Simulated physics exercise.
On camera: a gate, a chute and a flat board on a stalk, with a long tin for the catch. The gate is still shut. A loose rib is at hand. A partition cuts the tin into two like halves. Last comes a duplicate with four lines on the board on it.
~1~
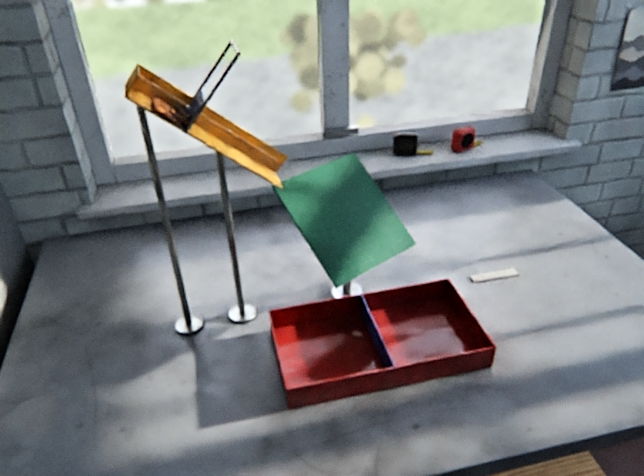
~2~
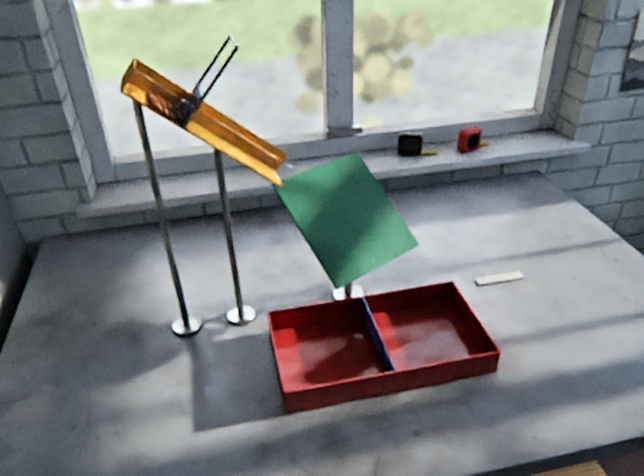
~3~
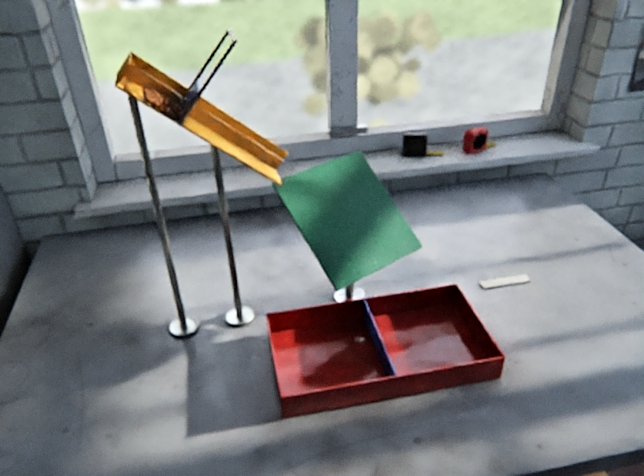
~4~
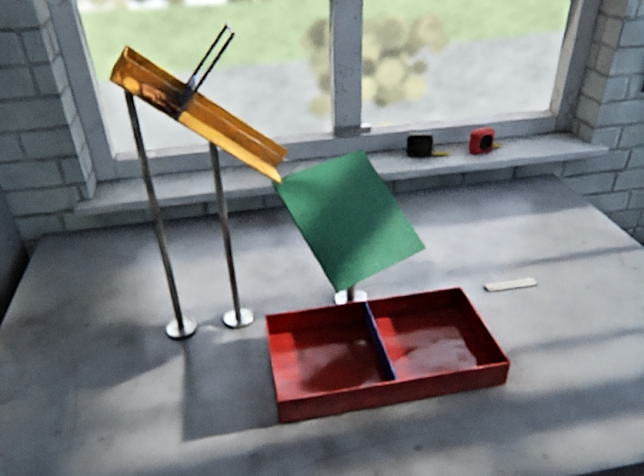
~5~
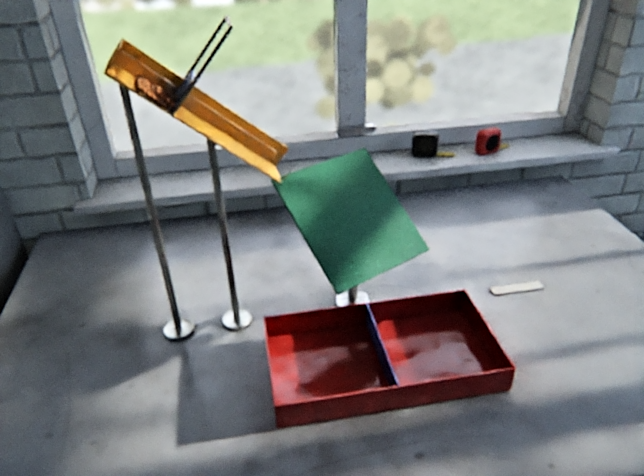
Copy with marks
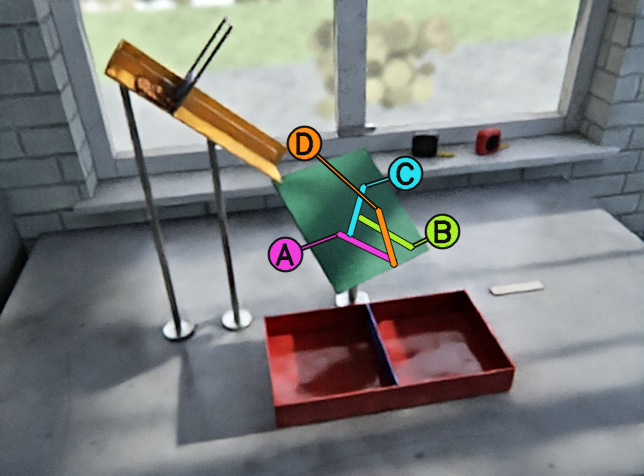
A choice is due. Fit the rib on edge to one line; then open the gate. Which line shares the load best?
Best: C.
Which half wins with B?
More lands on the right.
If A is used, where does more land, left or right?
Right.
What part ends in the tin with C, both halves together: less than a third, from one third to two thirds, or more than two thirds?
More than two thirds.
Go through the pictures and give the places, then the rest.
The first frame shows load behind the gate at (171, 114), cereal balls; lip of the chute at (279, 181), sloping fairly steeply.
The second frame shows middle of the board at (348, 215), tilted fairly steeply; middle of its low edge at (381, 266); of its high edge at (317, 166).
The third frame shows front corners of the tin at (281, 397) and (505, 357); front end of its middle wall at (397, 376); gate still shut at (195, 90).
The fourth frame shows middle of the load at (161, 100); lip at (278, 176).
The fifth frame shows middle of the load at (157, 95); lip at (278, 175).
On the marked copy, line A from (339, 234) to (393, 260); line B from (360, 217) to (411, 247); line C from (363, 186) to (350, 233); line D from (378, 210) to (394, 264).
If A is chosen, of what is caught, a small part in the left half, nearly all in the right.
If B is chosen, of what is caught, a stray few in the left half, nearly all in the right.
If C is chosen, of what is caught, about half in the left half, about half in the right.
If D is chosen, of what is caught, a stray few in the left half, nearly all in the right.
